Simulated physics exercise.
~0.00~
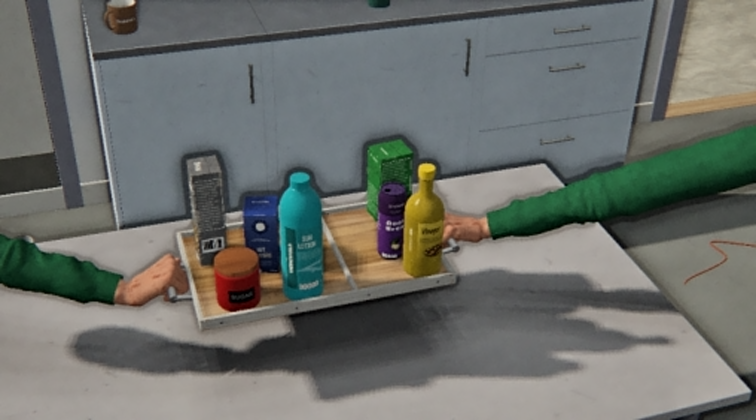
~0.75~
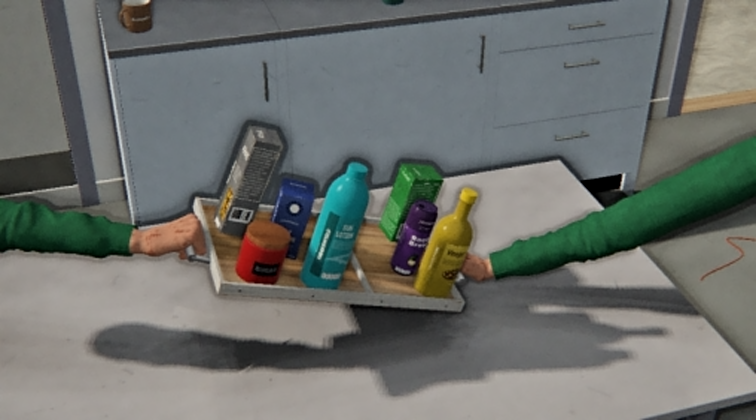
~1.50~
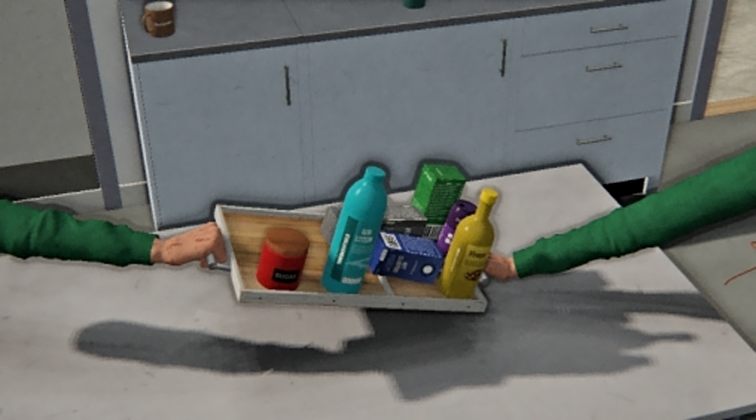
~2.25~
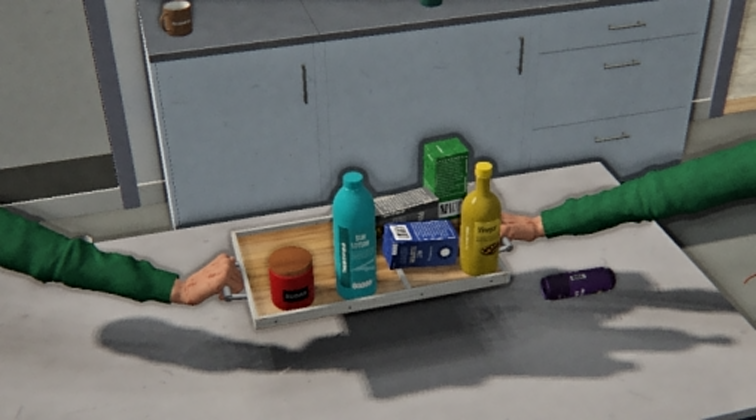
Tray of containers tilting right in two hands, blue and grey cartons toppling, then levelling with purple can lying on the table.
